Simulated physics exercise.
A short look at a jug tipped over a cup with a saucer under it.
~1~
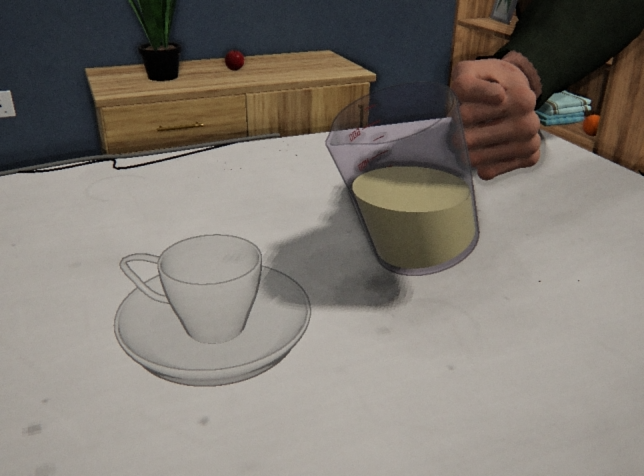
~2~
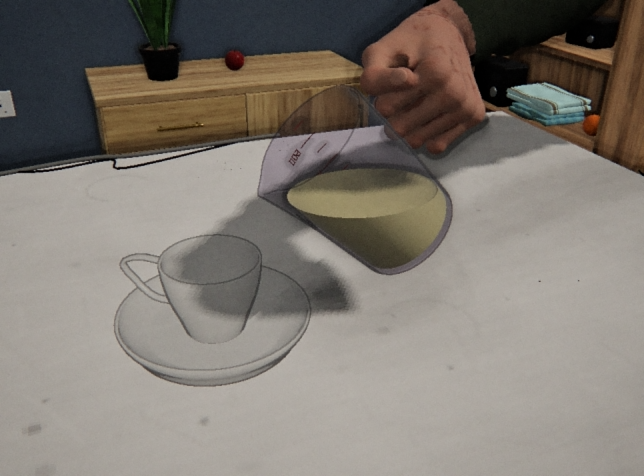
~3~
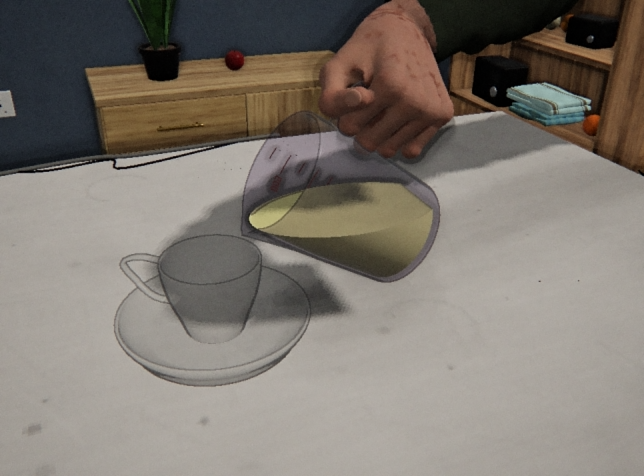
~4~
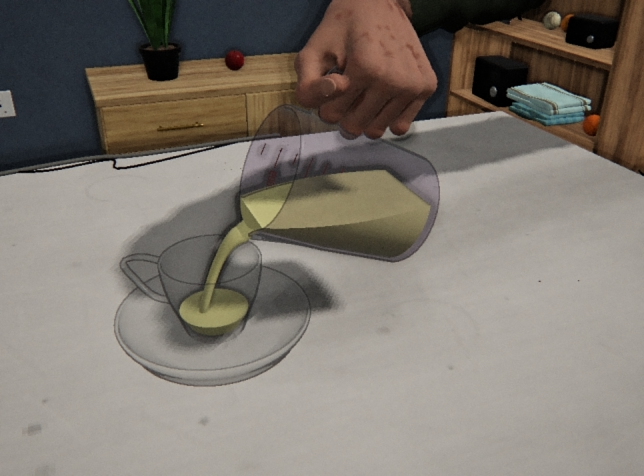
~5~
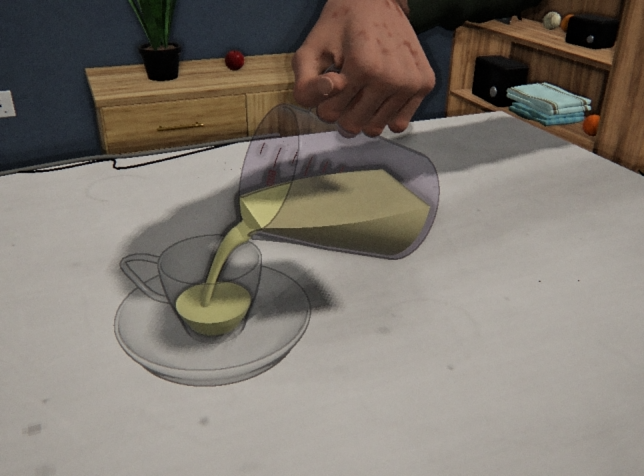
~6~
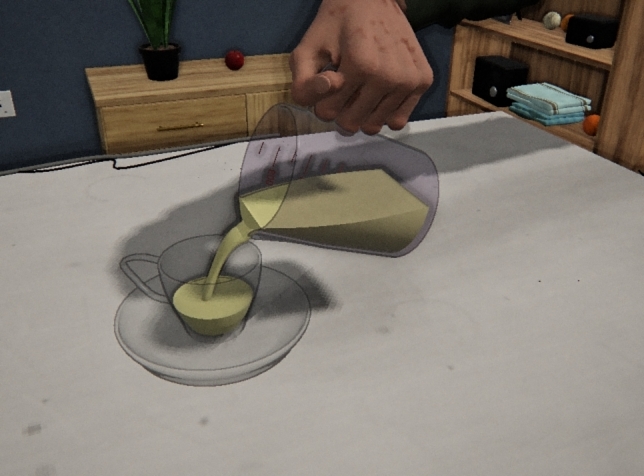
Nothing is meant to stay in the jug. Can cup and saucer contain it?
It runs over into the saucer only.
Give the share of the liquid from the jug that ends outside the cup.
Close to 40 %.
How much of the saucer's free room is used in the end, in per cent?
Near 60 in a hundred.
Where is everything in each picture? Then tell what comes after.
The hand lifts the jug; jug (409, 178) about a third full; cup (213, 290) empty; saucer (240, 372) dry, in the first frame.
The jug is brought over; jug (358, 183) tipped 45° with all of its load; cup (213, 290) empty, in the second frame.
The jug is brought over; jug (340, 202) tipped 55° with all of its load; cup (213, 290) empty, in the third frame.
A stream runs into the cup; jug (336, 189) tipped 65° with nearly all of its load; cup about a quarter full, surface at (214, 309), in the fourth frame.
A stream runs into the cup; jug (335, 188) tipped 65° with nearly all of its load; cup (213, 290) about a quarter full, in the fifth frame.
A stream runs into the cup; jug (335, 185) tipped 70° with nearly all of its load; cup about a third full, surface at (213, 297); saucer (240, 372) dry, in the sixth frame.
Soon after, the cup is nearly full; the saucer is dry.
Later, the cup is full to the brim; the saucer is wet, with room to spare.
In the end, the cup is full to the brim; the saucer is wet, with room to spare.
